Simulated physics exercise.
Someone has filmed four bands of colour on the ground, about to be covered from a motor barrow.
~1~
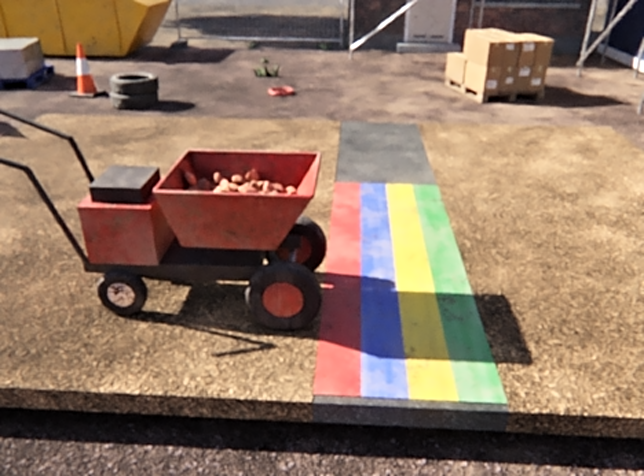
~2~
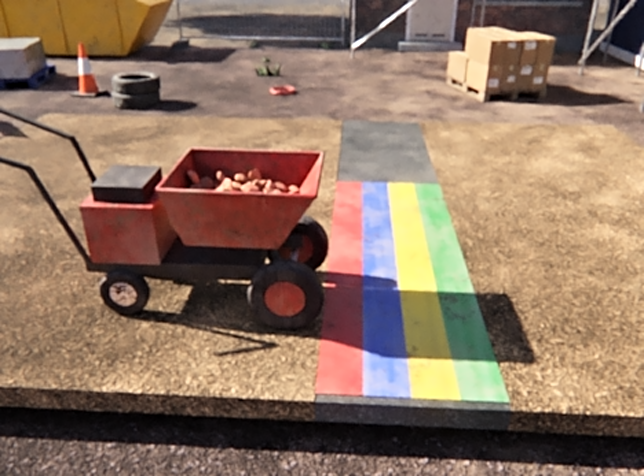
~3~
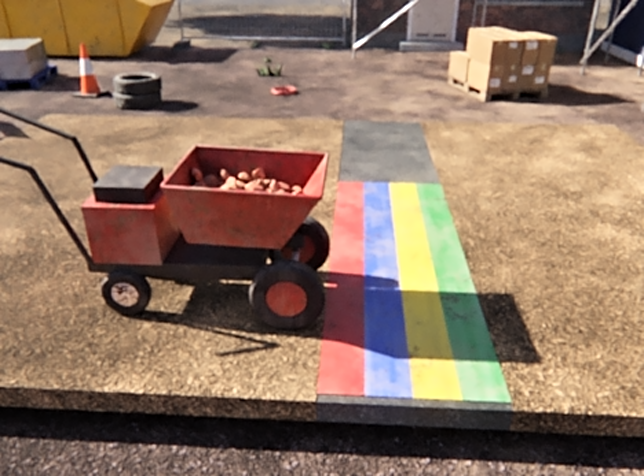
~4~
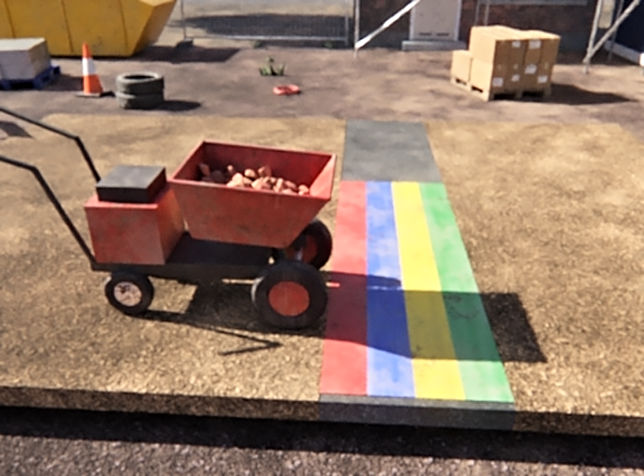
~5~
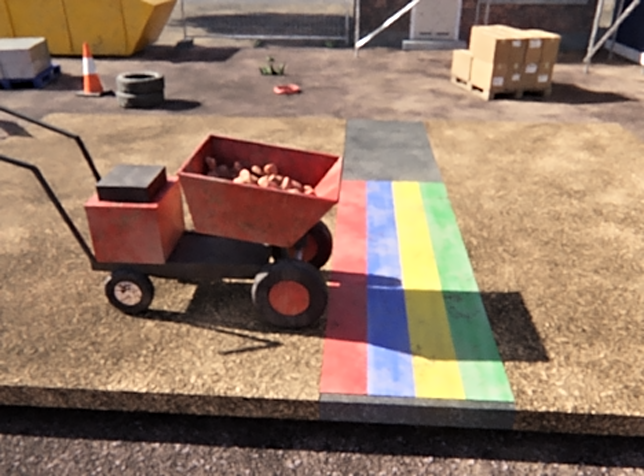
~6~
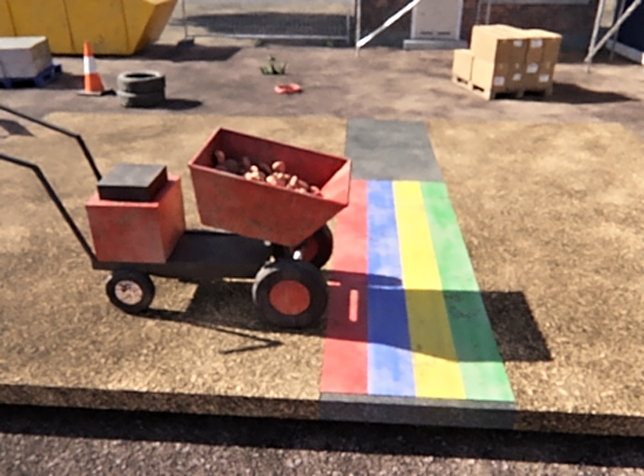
In this clip, a red motor barrow loaded with lumps of rubble stands beside red, blue, yellow and green strips on the ground; its skip starts out level, then gradually tilts a little forward to the right.
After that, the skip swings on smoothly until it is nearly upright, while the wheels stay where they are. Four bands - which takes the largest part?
Largest part: The yellow band.
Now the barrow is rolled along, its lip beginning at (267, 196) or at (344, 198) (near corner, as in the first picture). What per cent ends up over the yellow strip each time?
20 per cent, then 30 per cent.
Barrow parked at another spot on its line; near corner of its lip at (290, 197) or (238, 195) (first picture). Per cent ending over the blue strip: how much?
Roughly 30 per cent, then roughly 30 per cent.
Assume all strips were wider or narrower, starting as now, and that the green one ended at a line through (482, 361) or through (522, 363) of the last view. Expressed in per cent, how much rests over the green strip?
Near 30 and then 20 in a hundred.
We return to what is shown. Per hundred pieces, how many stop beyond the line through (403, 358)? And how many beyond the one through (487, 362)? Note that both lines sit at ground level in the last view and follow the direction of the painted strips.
Respectively 80 and 10 percent.
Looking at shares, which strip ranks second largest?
Next in line comes the green strip.
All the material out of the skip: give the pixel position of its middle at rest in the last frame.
Close to (430, 295), more or less.
Soon, skip tipped steeply; all in the skip.
A while on, skip tipped steeply; nearly all in the skip; a small part over the yellow strip.
Towards the end, skip tipped right over; about a third in the skip; a stray few over the blue strip; about a third over the yellow strip; about a quarter over the green strip; a small part off the paint.
Finally, skip tipped right over; a small part in the skip; none over the red strip; a small part over the blue strip; about half over the yellow strip; about a quarter over the green strip; a small part off the paint.
